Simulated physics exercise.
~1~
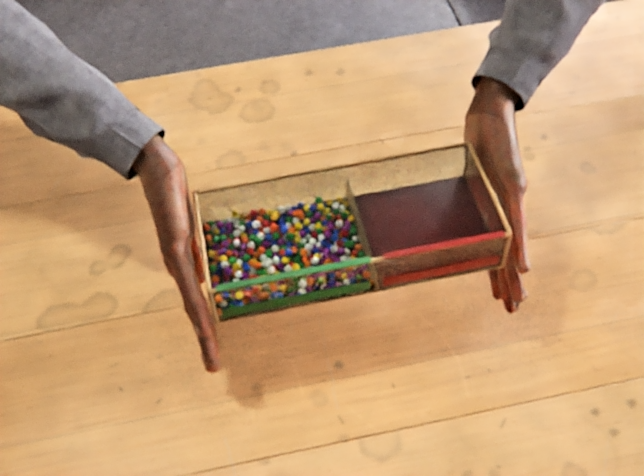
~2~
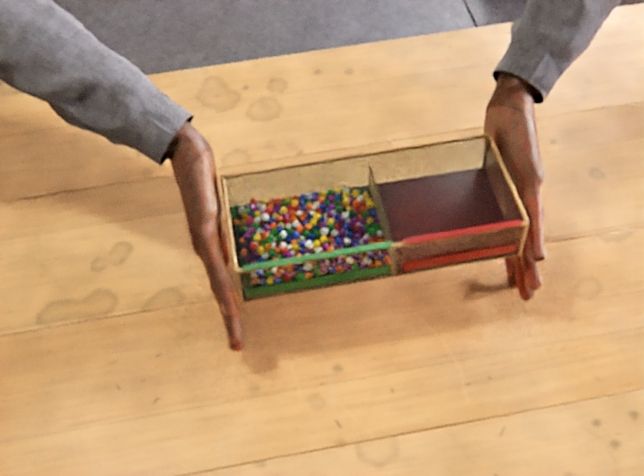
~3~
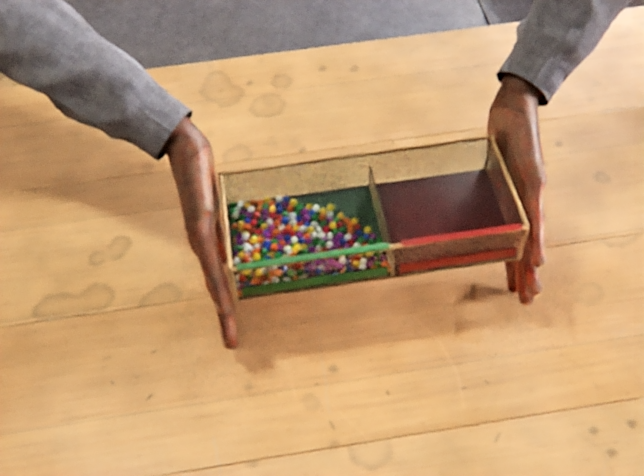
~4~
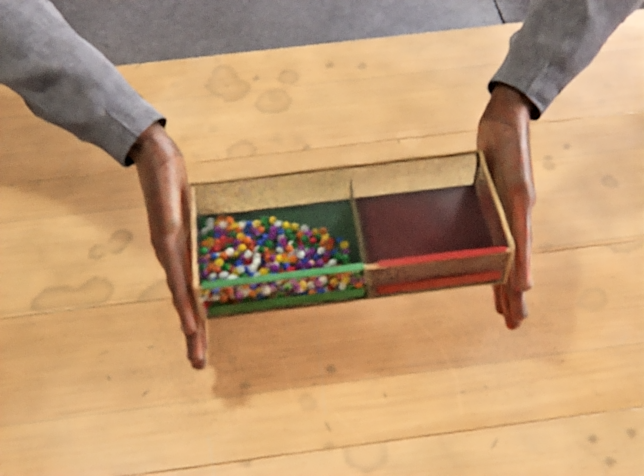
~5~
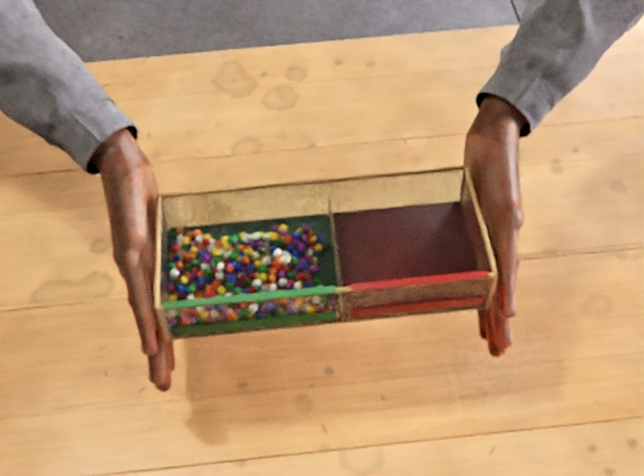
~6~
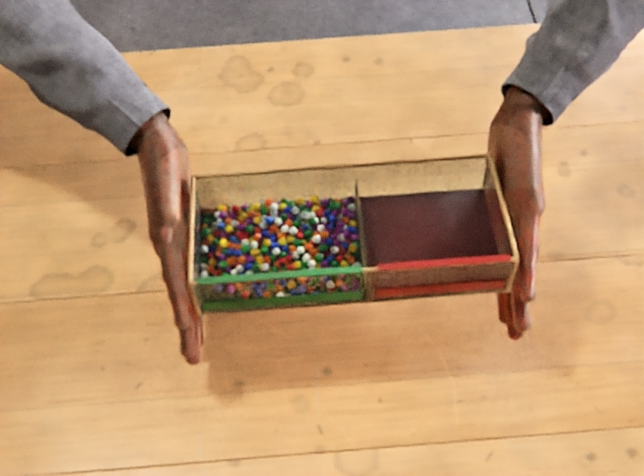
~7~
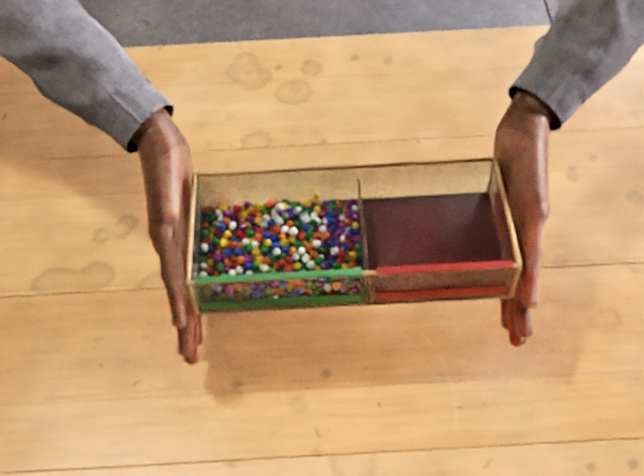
Above a wooden table, two hands shake a divided box, its beads staying in the green side.
